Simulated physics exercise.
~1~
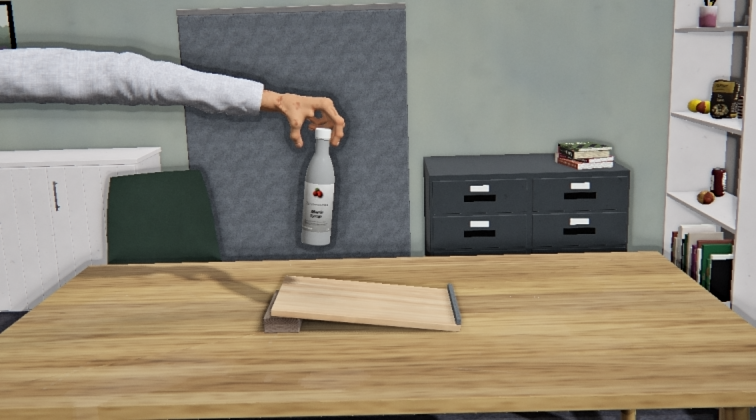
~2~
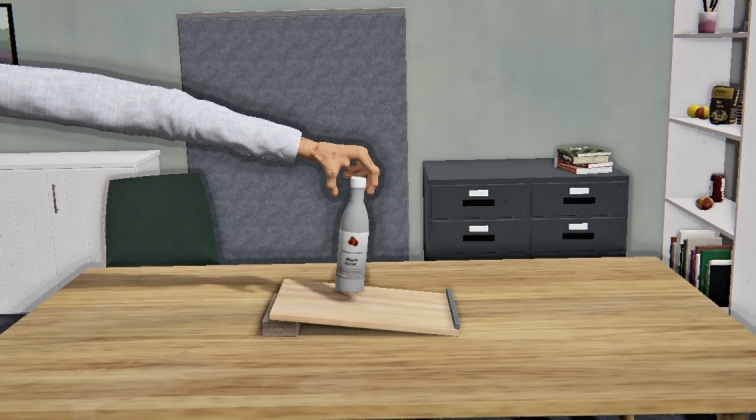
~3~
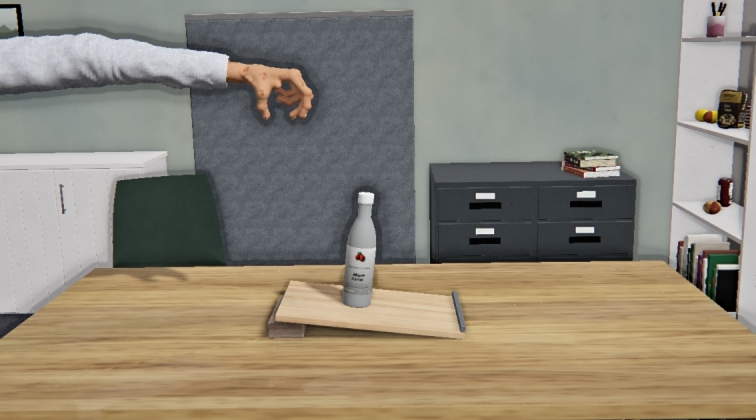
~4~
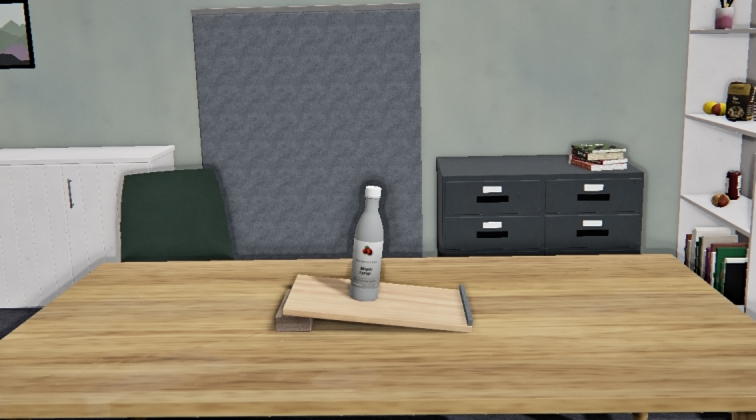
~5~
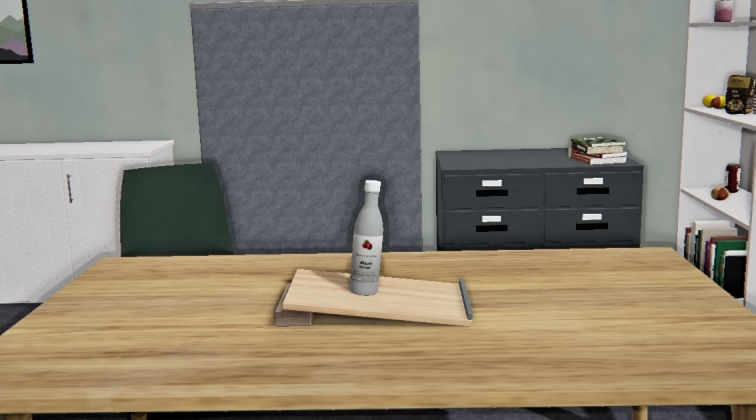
On a tilted board, a hand sets down a white bottle, withdraws, and it stays upright.
